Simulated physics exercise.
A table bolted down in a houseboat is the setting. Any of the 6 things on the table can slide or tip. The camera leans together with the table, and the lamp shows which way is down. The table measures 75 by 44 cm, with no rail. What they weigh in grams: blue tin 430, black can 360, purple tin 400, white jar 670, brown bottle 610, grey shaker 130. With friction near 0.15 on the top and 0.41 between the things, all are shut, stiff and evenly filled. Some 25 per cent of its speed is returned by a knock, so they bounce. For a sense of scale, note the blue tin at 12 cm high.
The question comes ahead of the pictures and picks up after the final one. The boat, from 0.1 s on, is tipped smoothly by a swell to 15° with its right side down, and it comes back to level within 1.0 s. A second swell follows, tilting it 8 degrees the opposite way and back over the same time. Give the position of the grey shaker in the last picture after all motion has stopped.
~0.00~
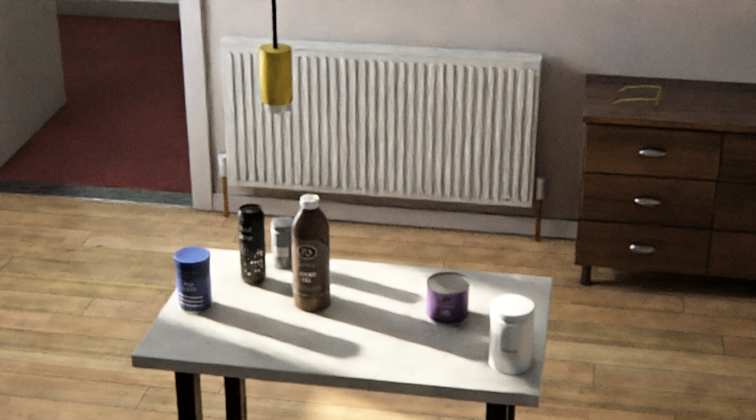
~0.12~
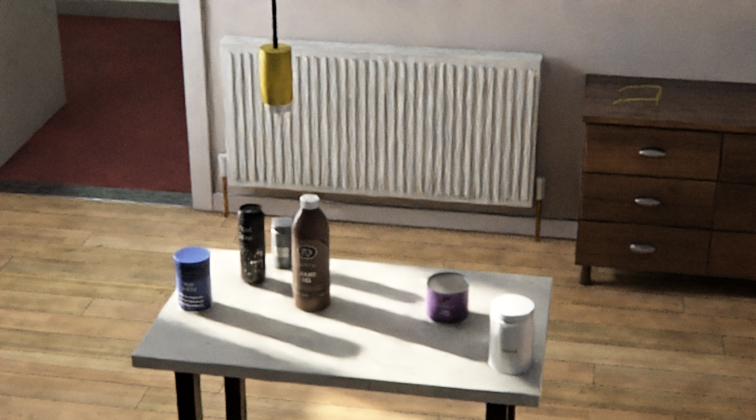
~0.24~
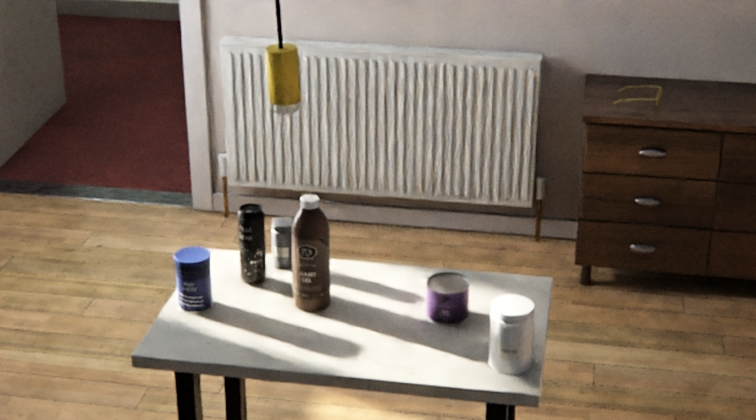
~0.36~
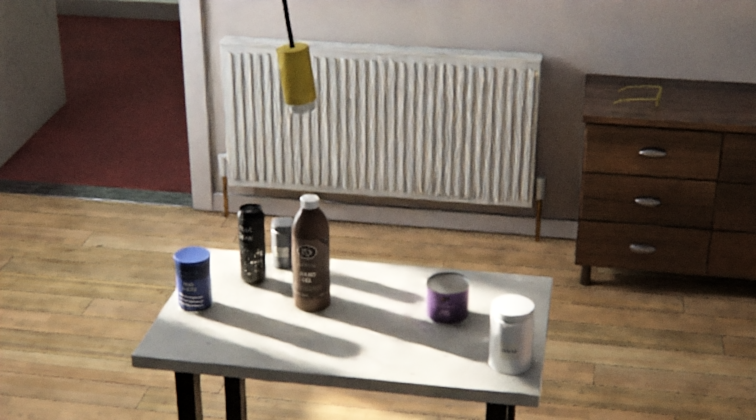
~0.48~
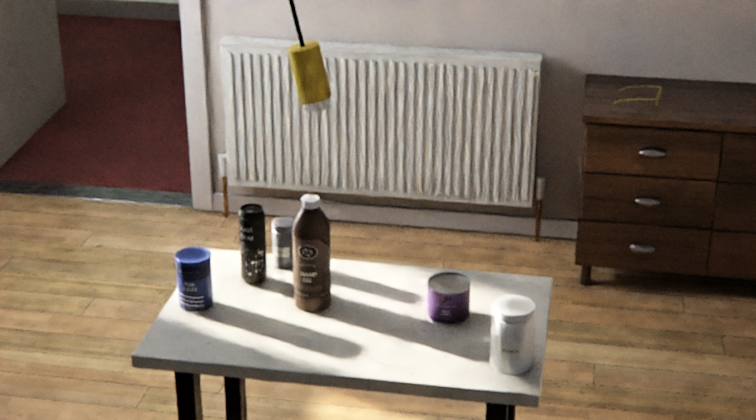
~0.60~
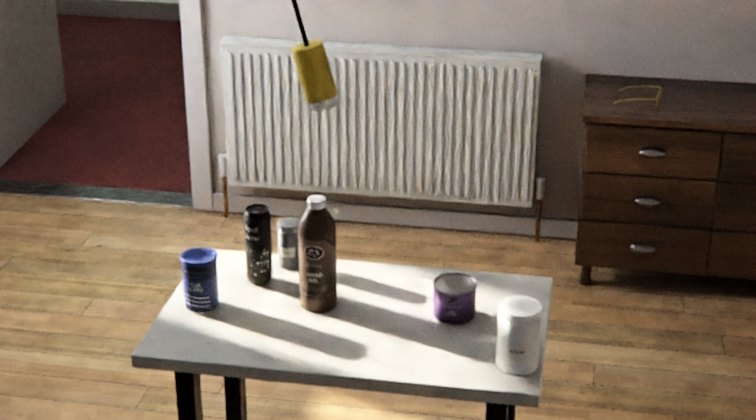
The grey shaker ends near (348, 248).
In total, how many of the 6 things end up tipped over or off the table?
I count 1.
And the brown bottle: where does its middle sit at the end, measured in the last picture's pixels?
Its middle comes to rest around (380, 257).
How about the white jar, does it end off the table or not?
When everything stops, the white jar is out of bounds.
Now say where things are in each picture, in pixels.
In the first picture, boat level; grey shaker (284, 243); blue tin (194, 280).
In the second picture, boat level; purple tin (448, 299); white jar (511, 335).
In the third picture, boat heeled 3°, right side down; brown bottle (311, 252); blue tin (194, 280).
In the fourth picture, boat heeled 8°, right side down; black can (252, 244); purple tin (448, 299).
In the fifth picture, boat heeled 13°, right side down; white jar (512, 335); brown bottle (312, 252).
In the sixth picture, boat heeled 15°, right side down; grey shaker (290, 244); blue tin (201, 281).
After 0.80 s, boat heeled 10°, right side down; white jar now off the table; grey shaker slid 7 cm near (314, 245); black can slid 7 cm.
After 0.90 s, boat heeled 5°, right side down; grey shaker slid 10 cm near (328, 247); black can slid 10 cm; brown bottle slid 10 cm.
After 1.10 s, boat level; grey shaker slid 14 cm near (347, 248); brown bottle slid 14 cm; black can slid 14 cm.
After 1.40 s, boat heeled 5°, left side down; grey shaker slid 14 cm near (348, 248); brown bottle slid 14 cm; blue tin slid 14 cm.
At rest (2.6 s), off the table, white jar; not toppled but over 5 cm from the start, blue tin, black can, purple tin, brown bottle and grey shaker. Seen from the same camera at the end, grey shaker near (348, 248).
